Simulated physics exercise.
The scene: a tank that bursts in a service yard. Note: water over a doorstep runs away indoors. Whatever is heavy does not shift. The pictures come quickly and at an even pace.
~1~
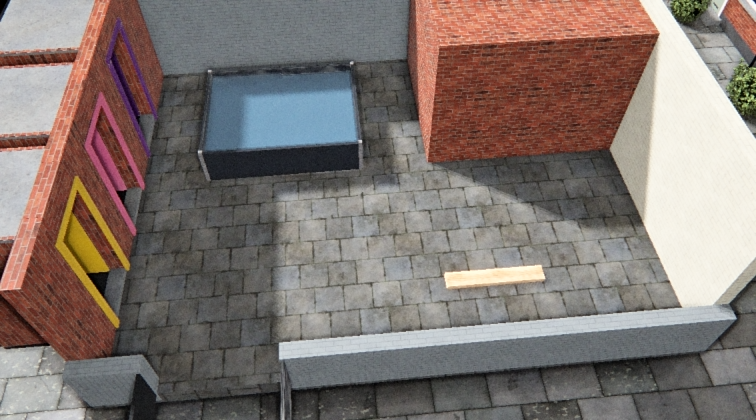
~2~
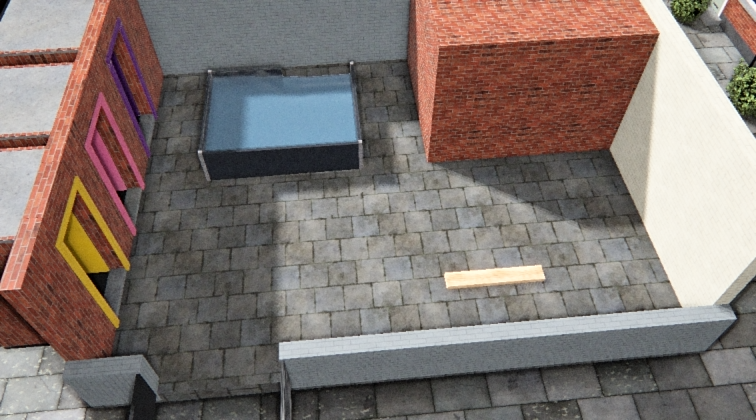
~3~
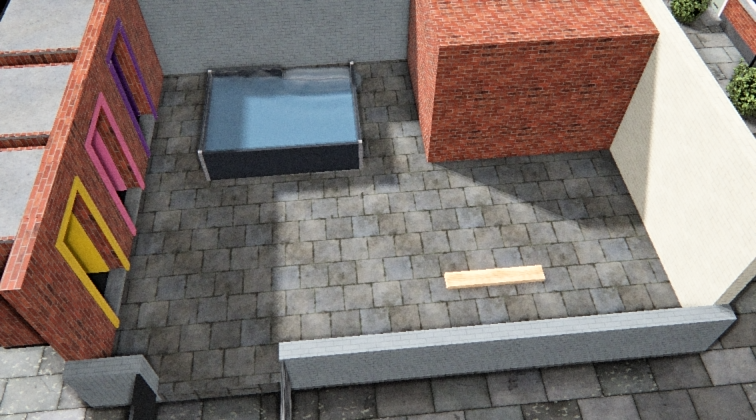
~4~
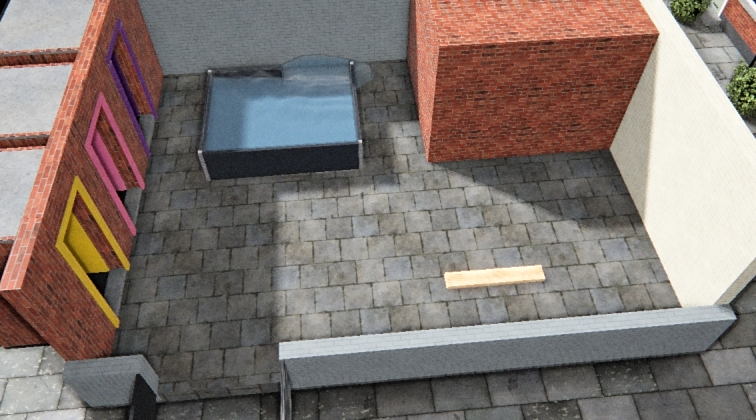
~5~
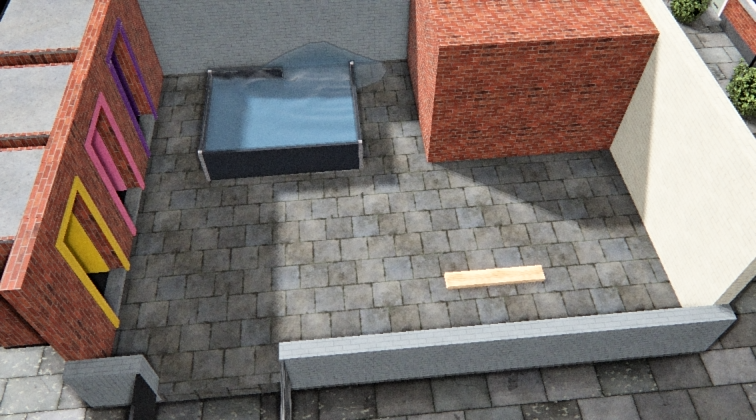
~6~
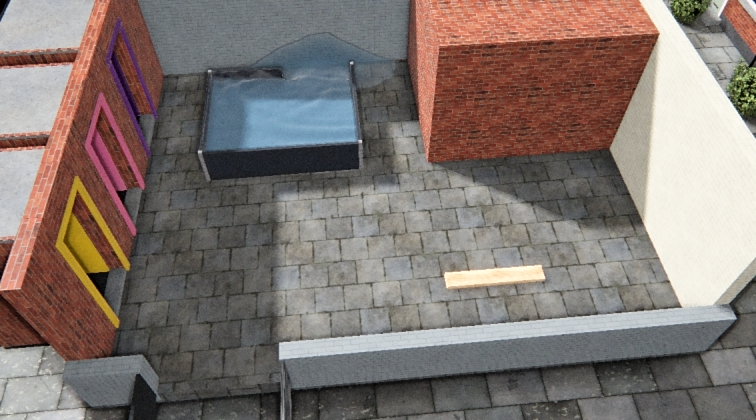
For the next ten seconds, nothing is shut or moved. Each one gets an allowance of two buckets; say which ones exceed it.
At the end, the yellow door does not pass two buckets; the purple door does not pass two buckets; the pink door does not pass two buckets.
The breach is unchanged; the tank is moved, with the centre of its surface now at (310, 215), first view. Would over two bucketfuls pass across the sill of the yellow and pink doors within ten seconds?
As far as I can tell, the yellow one remains below the mark while the pink one remains below the mark.
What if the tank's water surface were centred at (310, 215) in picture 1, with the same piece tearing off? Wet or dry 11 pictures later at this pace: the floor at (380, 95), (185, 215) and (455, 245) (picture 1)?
Going through the three places: In the spill, out of reach, out of reach.
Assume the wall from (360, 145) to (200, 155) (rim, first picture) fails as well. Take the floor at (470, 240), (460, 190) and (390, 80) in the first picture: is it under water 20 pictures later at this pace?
Going through them, the first would be submerged, the next still bare and the last still bare.
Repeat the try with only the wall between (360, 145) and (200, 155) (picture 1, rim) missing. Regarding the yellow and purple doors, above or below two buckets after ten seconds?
Yellow: Above; purple: Below.
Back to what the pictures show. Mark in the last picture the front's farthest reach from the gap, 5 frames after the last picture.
The farthest wet spot is near (164, 78).
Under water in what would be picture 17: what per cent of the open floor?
That should be about 20 %.
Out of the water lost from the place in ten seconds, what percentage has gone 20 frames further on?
It works out at roughly 0 per cent.
A moment on, water covers 10 % of the floor; the yellow door not reached, the purple door not reached, the pink door not reached.
Next, water covers 20 % of the floor; the yellow door not reached, the purple door wet at the sill, nothing in, the pink door not reached.
Then, water covers 40 % of the floor; the yellow door not reached, the purple door wet at the sill, nothing in, the pink door wet at the sill, nothing in.
Later, water covers 75 % of the floor; the yellow door wet at the sill, nothing in, the purple door wet at the sill, nothing in, the pink door wet at the sill, nothing in.
In the end, water covers 90 % of the floor; the yellow door under two buckets in, the purple door wet at the sill, nothing in, the pink door wet at the sill, nothing in.
